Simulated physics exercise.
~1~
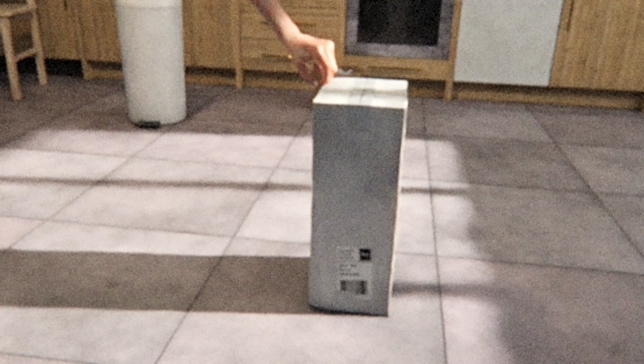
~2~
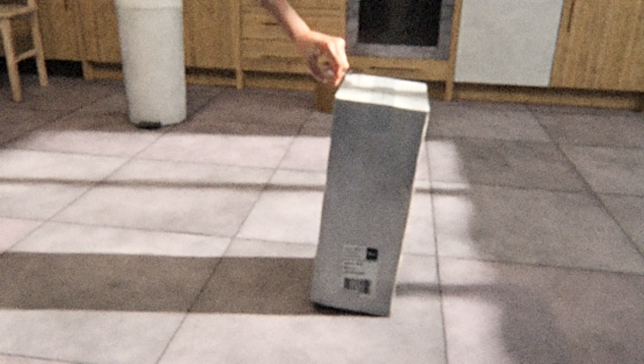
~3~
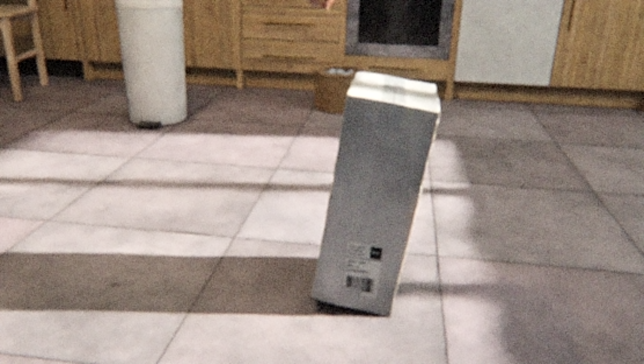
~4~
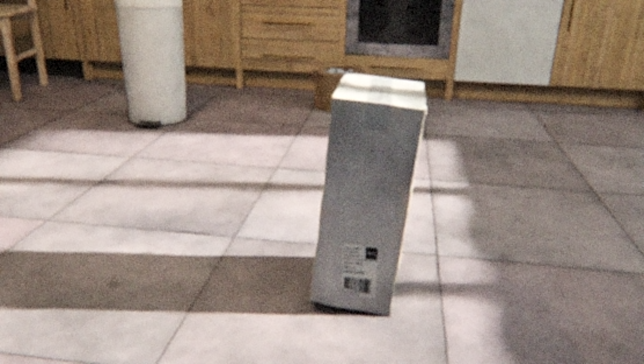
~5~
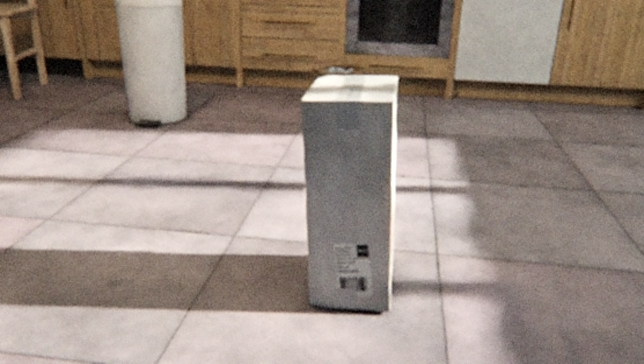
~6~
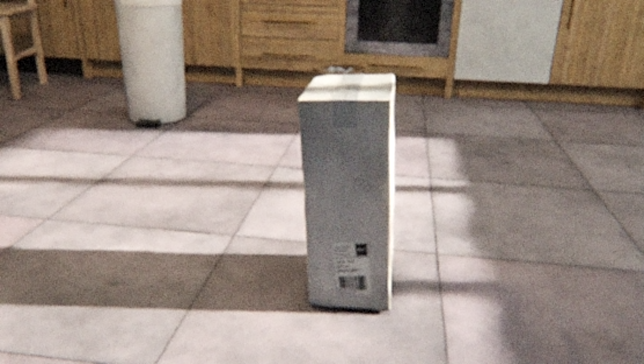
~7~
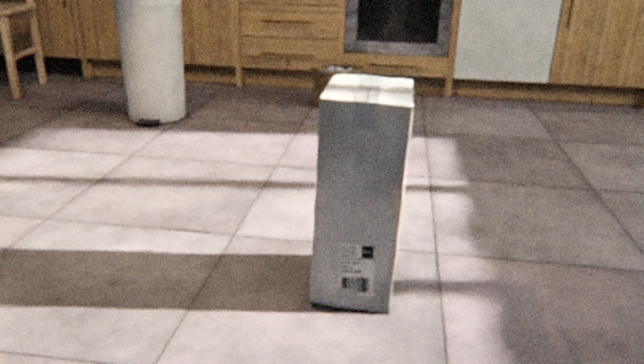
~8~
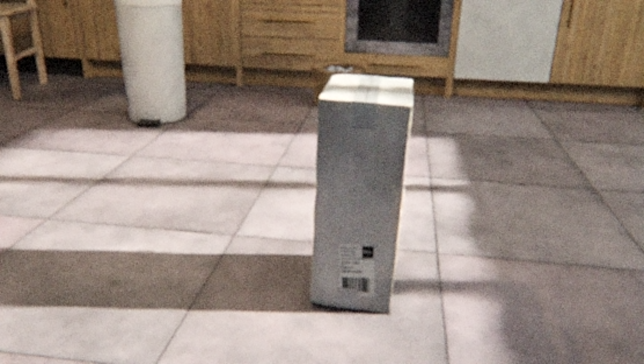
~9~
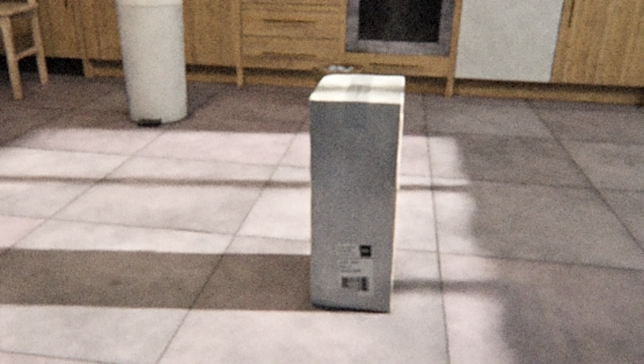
A tall white parcel standing on a tiled kitchen floor tipped to the right as a hand pushed its top and drew away, then rocked back left, wobbled slightly from side to side, and settled upright on its base.
